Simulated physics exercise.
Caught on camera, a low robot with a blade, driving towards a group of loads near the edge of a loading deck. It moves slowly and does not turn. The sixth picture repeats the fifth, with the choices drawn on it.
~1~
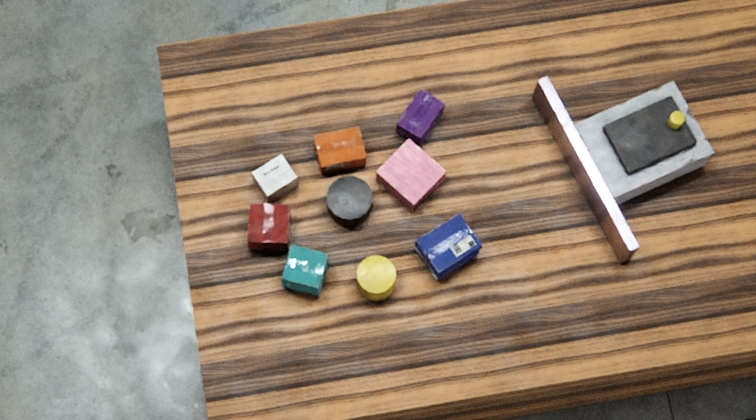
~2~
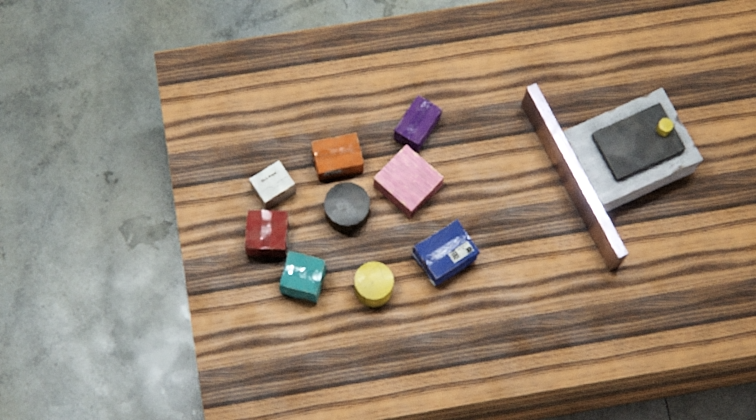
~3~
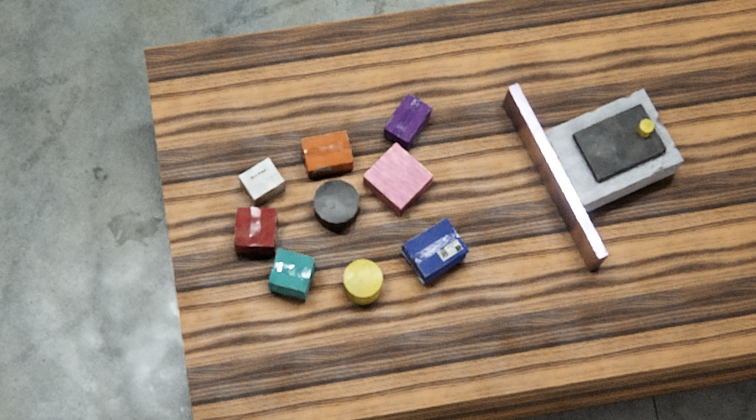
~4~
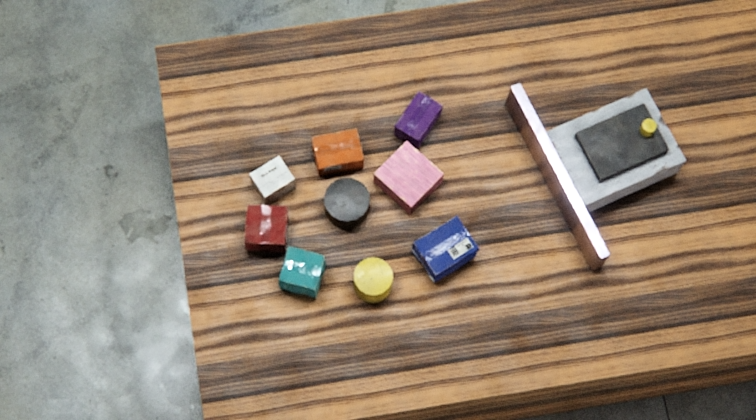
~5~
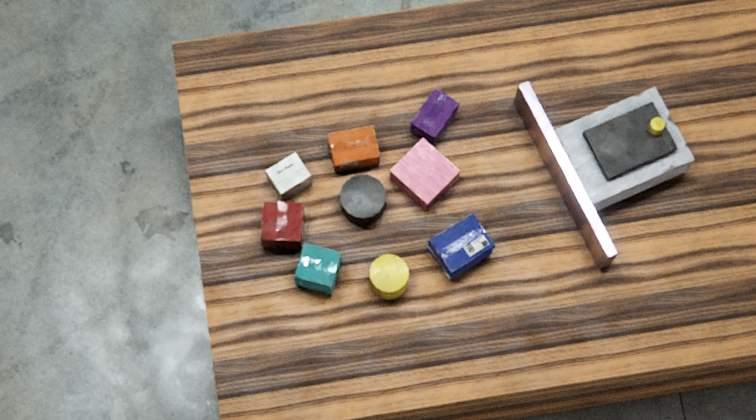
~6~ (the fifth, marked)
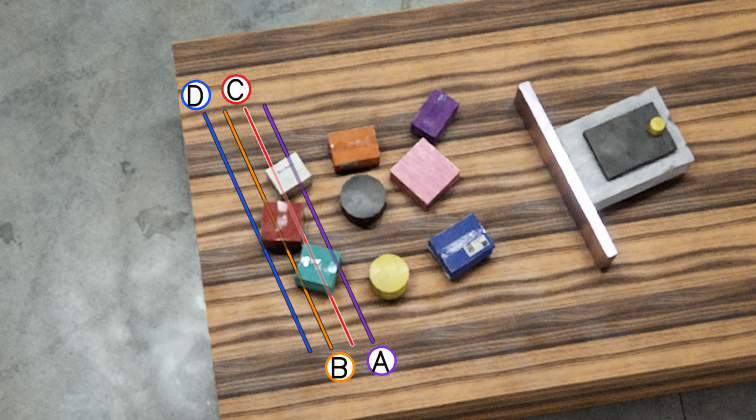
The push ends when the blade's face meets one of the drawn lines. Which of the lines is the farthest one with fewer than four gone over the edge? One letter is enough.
Up to line B.
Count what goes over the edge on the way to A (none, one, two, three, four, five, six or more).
By then, none.
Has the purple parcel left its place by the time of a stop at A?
By then, yes.
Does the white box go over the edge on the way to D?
By then, yes.
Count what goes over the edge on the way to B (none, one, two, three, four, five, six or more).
By then, two.
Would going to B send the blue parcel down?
No.
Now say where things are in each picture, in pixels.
In the first picture, white box (275, 180); turquoise box (305, 271); red parcel (269, 227).
In the second picture, robot (633, 144); purple parcel (417, 124).
In the third picture, robot (614, 145); orange parcel (328, 155).
In the fourth picture, robot (616, 145); pink crate (409, 178).
In the fifth picture, robot (625, 143); white box (289, 178); turquoise box (318, 269); red parcel (283, 225).
On the copy, A at (317, 221); B at (277, 227); C at (297, 224); D at (256, 230).
On B. First, robot (523, 158); purple parcel (398, 131); blue parcel (453, 247).
Then, robot (421, 173); red parcel (241, 240); white box (241, 185).
Finally, robot (339, 186); white box over the edge; red parcel over the edge; two fallen.
By contrast, A is within the limit but short; C is within the limit but short; D drops five.
